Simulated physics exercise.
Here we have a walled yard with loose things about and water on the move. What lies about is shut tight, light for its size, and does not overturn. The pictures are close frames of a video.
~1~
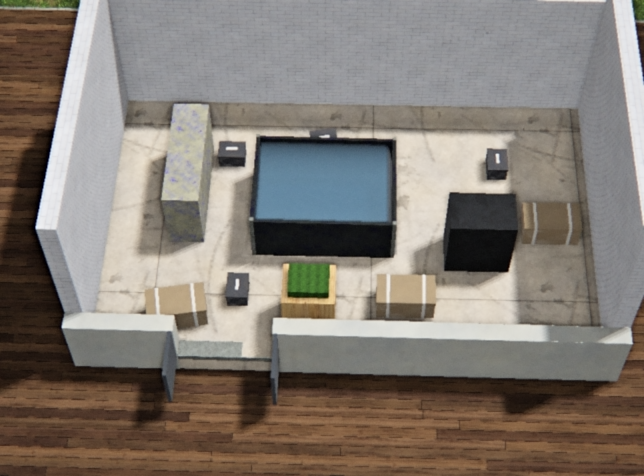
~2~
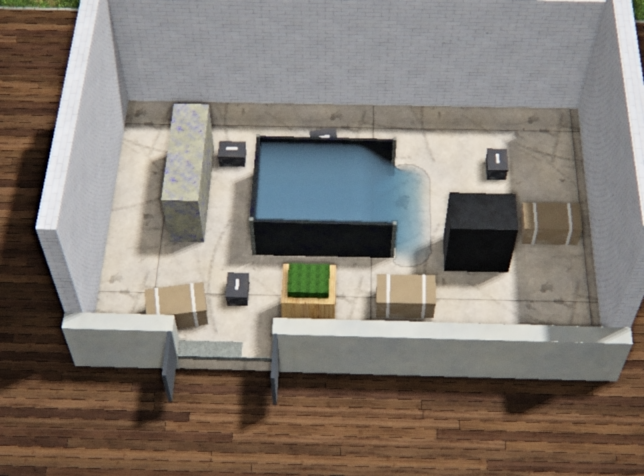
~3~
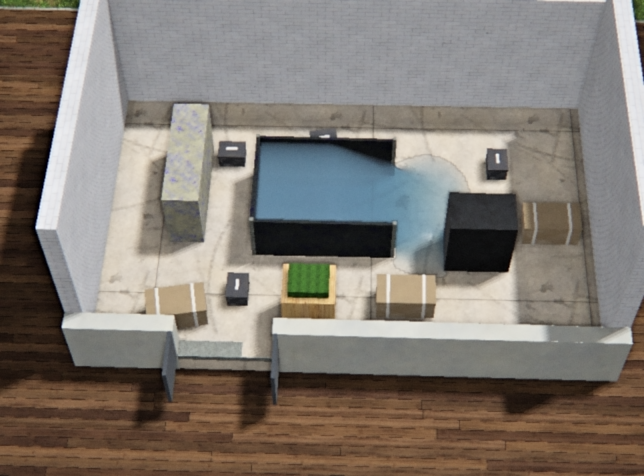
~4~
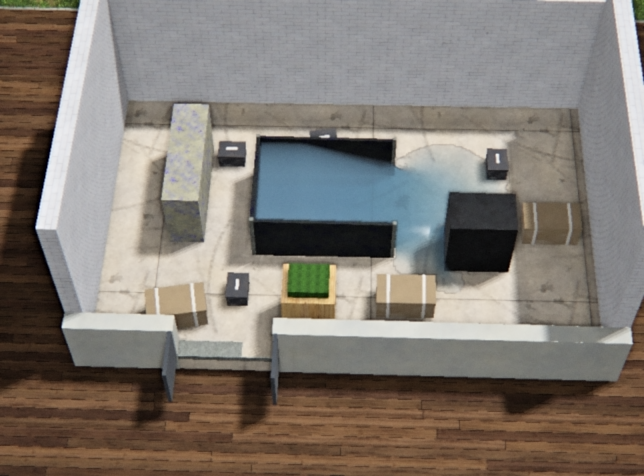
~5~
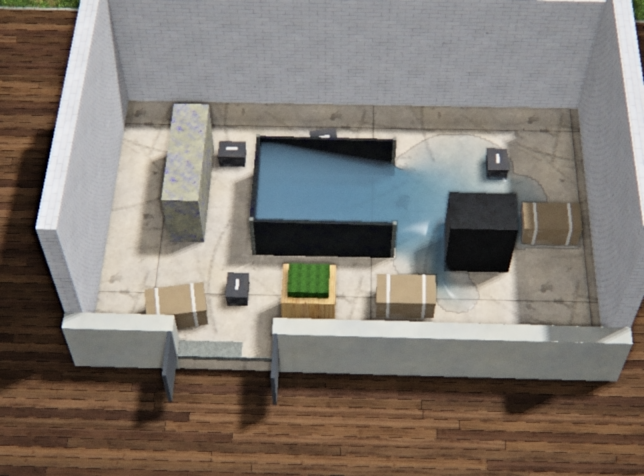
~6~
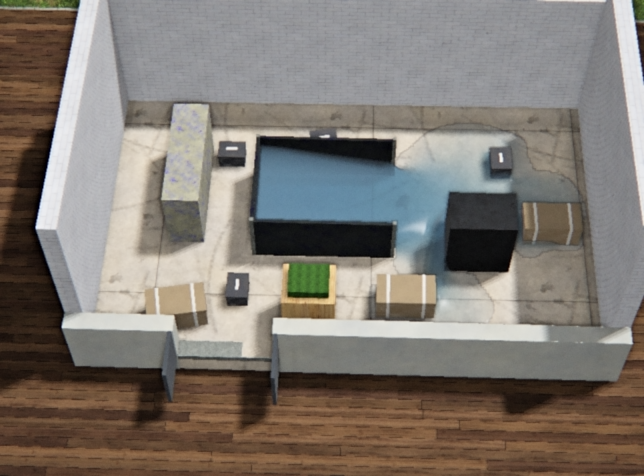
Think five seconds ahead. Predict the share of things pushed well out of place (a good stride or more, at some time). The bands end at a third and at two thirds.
That comes to between one and two thirds.
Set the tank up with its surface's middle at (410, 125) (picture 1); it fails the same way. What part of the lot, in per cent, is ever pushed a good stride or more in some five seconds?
I make it 40 per cent.
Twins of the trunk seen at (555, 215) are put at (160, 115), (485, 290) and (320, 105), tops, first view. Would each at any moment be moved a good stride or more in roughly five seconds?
As listed: No, shifted that much, shifted that much.
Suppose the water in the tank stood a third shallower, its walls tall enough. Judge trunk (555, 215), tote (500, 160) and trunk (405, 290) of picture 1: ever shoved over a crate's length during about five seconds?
As listed: Yes, swept aside, that far or more.
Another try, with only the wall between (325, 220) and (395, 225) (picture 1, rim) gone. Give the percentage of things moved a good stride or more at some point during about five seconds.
I make it 60 per cent.
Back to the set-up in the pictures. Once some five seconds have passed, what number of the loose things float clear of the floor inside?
The number is 4.
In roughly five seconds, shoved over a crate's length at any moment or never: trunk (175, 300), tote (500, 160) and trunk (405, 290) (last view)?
One after the other: Never so far, that far or more, pushed that far.
A moment on, 1 of 7 are well off their spots; 0 afloat.
Next, 3 of 7 are well off their spots; 2 afloat.
Later, 2 of 7 are well off their spots; 2 afloat.
In the end, 4 of 7 are well off their spots, and 4 have been at some point; 4 afloat.
